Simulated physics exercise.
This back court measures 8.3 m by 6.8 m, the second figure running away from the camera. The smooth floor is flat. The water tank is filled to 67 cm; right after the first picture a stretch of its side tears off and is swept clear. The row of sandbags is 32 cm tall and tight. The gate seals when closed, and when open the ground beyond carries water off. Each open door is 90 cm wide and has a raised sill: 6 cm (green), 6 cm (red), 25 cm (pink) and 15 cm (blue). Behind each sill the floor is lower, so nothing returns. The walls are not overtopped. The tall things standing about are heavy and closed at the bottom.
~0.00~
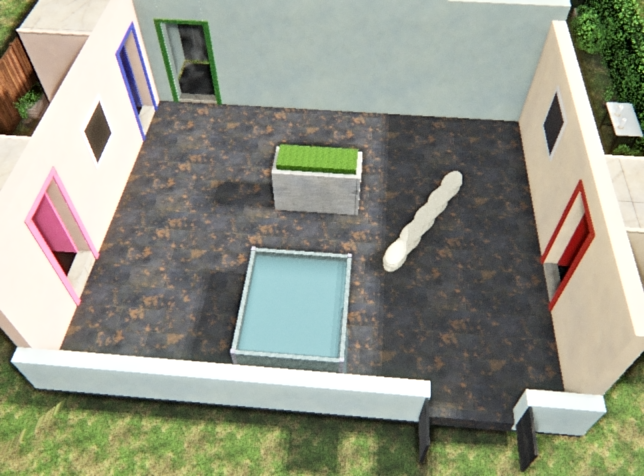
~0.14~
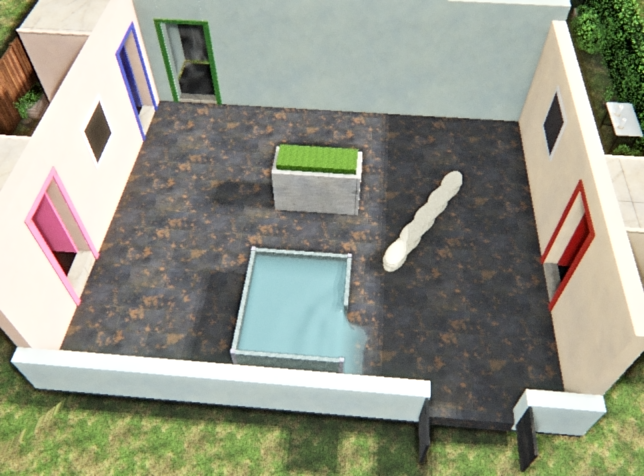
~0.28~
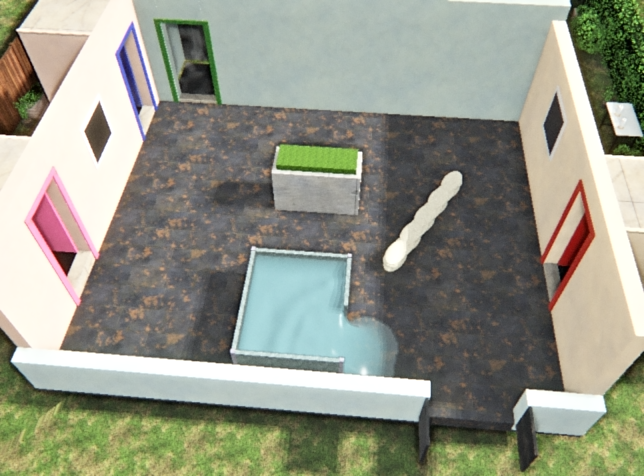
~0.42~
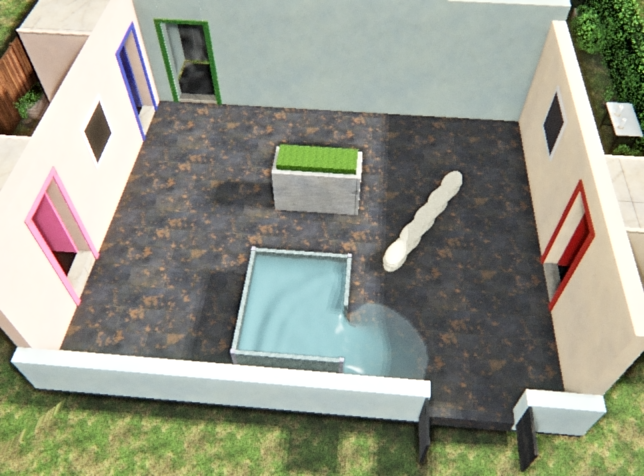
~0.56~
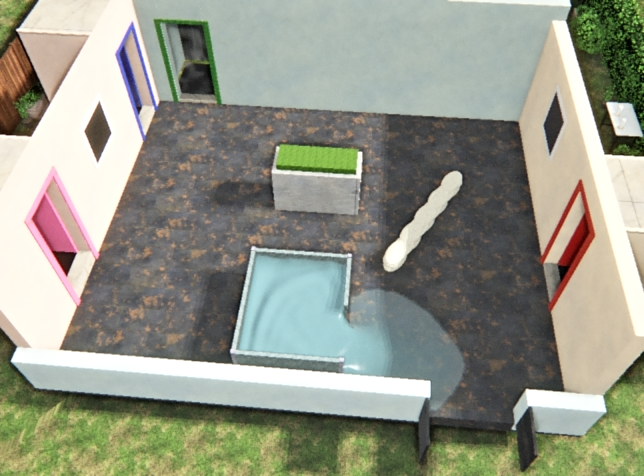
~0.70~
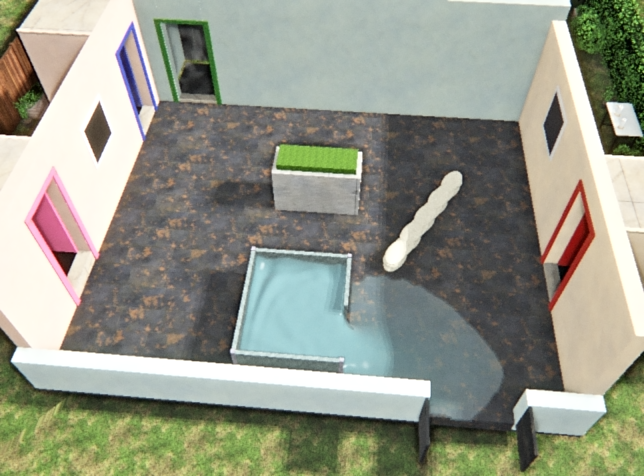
Square water tank in a walled courtyard losing part of its right side, water pouring out and spreading across the dark floor.
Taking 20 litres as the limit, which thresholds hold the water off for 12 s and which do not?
The water let in: At the green door it does not reach the limit; at the red door it goes over the limit; at the pink door it does not reach the limit; at the blue door it does not reach the limit.
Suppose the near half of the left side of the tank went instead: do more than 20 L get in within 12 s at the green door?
Then: Green over.
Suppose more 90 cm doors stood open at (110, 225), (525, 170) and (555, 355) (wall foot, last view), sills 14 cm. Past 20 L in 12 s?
In turn: Under, under, above.
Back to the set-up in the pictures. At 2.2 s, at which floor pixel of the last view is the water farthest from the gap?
Around (539, 240).
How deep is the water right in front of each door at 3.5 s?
In cm: Green 0, red 12, pink 0, blue 0.
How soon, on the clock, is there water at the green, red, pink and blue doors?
Arrival: Green 9.0 s, red 1.6 s, pink not in the 12 s, blue 10.5 s.
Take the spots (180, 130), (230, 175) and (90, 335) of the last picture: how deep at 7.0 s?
About 0, 0 and 1 cm.
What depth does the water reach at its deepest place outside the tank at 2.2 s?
Roughly 34 cm.
After 1.4 s water covers 15 % of the floor and is deepest (38 cm) near (568, 413); green door not reached, red door not reached, pink door not reached, blue door not reached.
After 2.2 s water covers 20 % of the floor and is deepest (34 cm) near (567, 402); green door not reached, red door 16 cm at the sill, 8 L in, pink door not reached, blue door not reached.
After 3.5 s water covers 25 % of the floor and is deepest (21 cm) near (568, 413); green door not reached, red door 12 cm at the sill, 45 L in, pink door not reached, blue door not reached.
After 7.0 s water covers 40 % of the floor and is deepest (15 cm) near (507, 153); green door not reached, red door 8 cm at the sill, 78 L in, pink door not reached, blue door not reached.
After 12.0 s water covers 70 % of the floor and is deepest (7 cm) near (528, 179); green door 2 cm at the sill, 0 L in, red door 4 cm at the sill, 81 L in, pink door not reached, blue door 5 cm at the sill, 0 L in.
